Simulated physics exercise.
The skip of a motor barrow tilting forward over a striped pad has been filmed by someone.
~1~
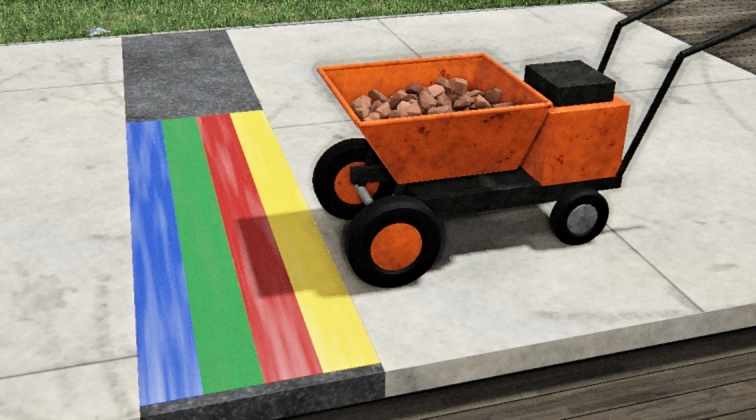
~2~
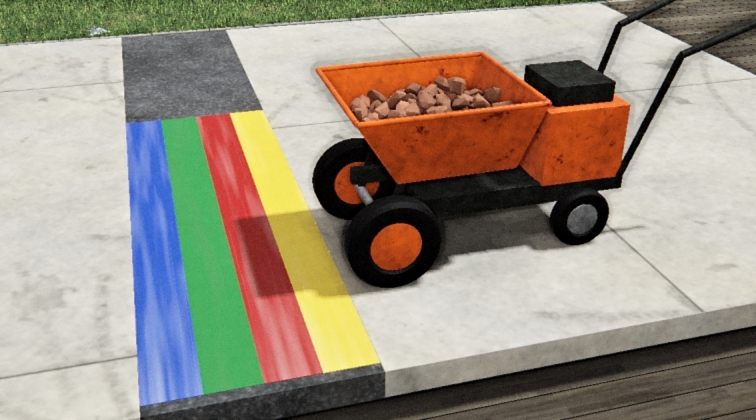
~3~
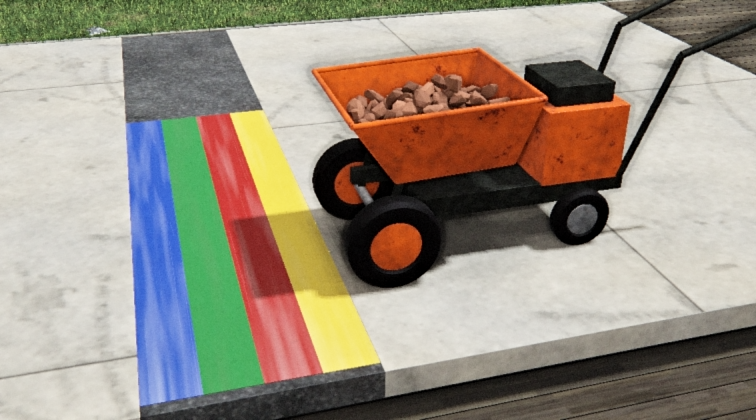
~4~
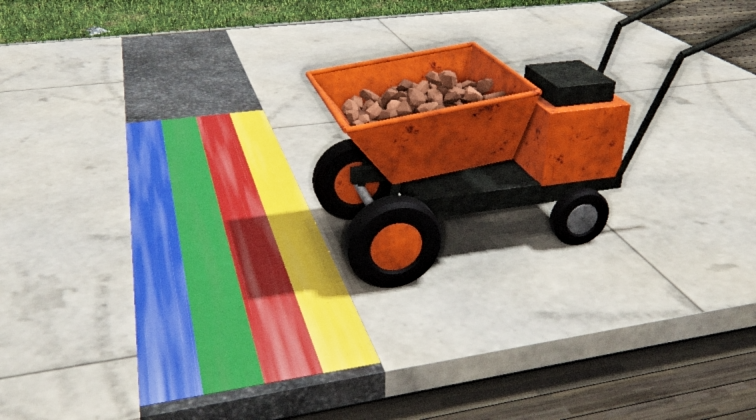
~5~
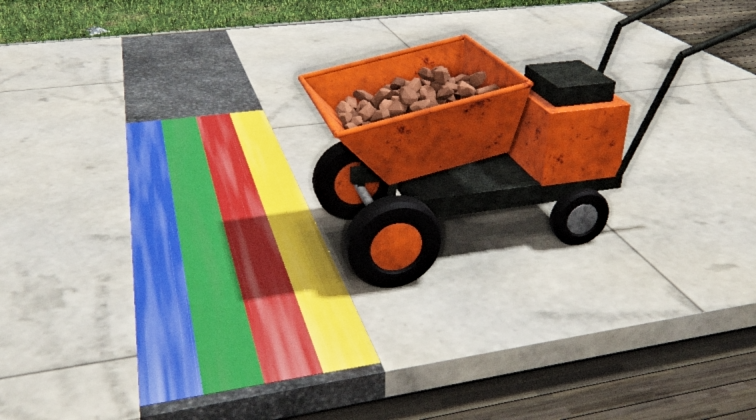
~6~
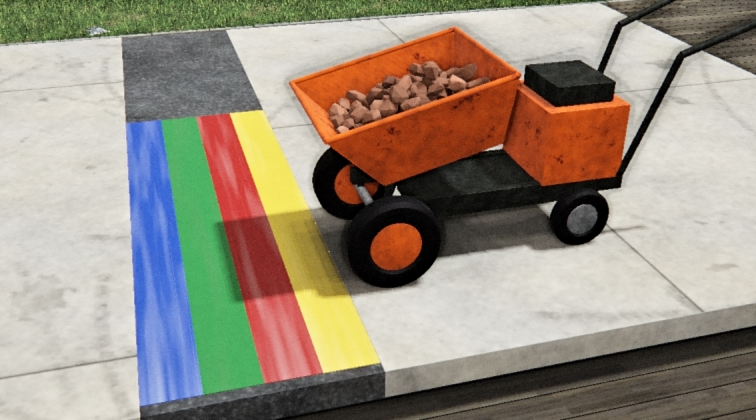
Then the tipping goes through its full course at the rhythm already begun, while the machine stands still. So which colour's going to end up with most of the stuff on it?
Most of it lands on green.
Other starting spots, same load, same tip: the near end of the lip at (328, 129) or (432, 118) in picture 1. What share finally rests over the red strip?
Trial 1 around 0 %, trial 2 around 30 %.
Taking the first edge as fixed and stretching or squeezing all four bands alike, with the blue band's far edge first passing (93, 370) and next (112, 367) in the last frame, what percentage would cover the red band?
I get 30 % for the first one and 30 % for the second.
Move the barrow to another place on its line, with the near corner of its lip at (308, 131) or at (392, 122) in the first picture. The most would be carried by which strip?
To begin with that blue strip, and after that the strip in red.
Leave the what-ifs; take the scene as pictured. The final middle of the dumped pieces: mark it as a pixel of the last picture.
It settles centred around (210, 264).
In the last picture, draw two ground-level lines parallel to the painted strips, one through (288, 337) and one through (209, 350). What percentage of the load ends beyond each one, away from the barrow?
About 80 and 30 %.
Soon after the last picture, skip tipped well over; all in the skip.
A little later, skip tipped steeply; nearly all in the skip; a stray few over the red strip; a small part over the green strip; a stray few over the blue strip.
Later still, skip tipped right over; about a third in the skip; a small part over the red strip; about a third over the green strip; about a quarter over the blue strip; a small part off the paint.
By the end, skip tipped right over; a small part in the skip; a stray few over the yellow strip; about a quarter over the red strip; about a third over the green strip; about a quarter over the blue strip; a small part off the paint.
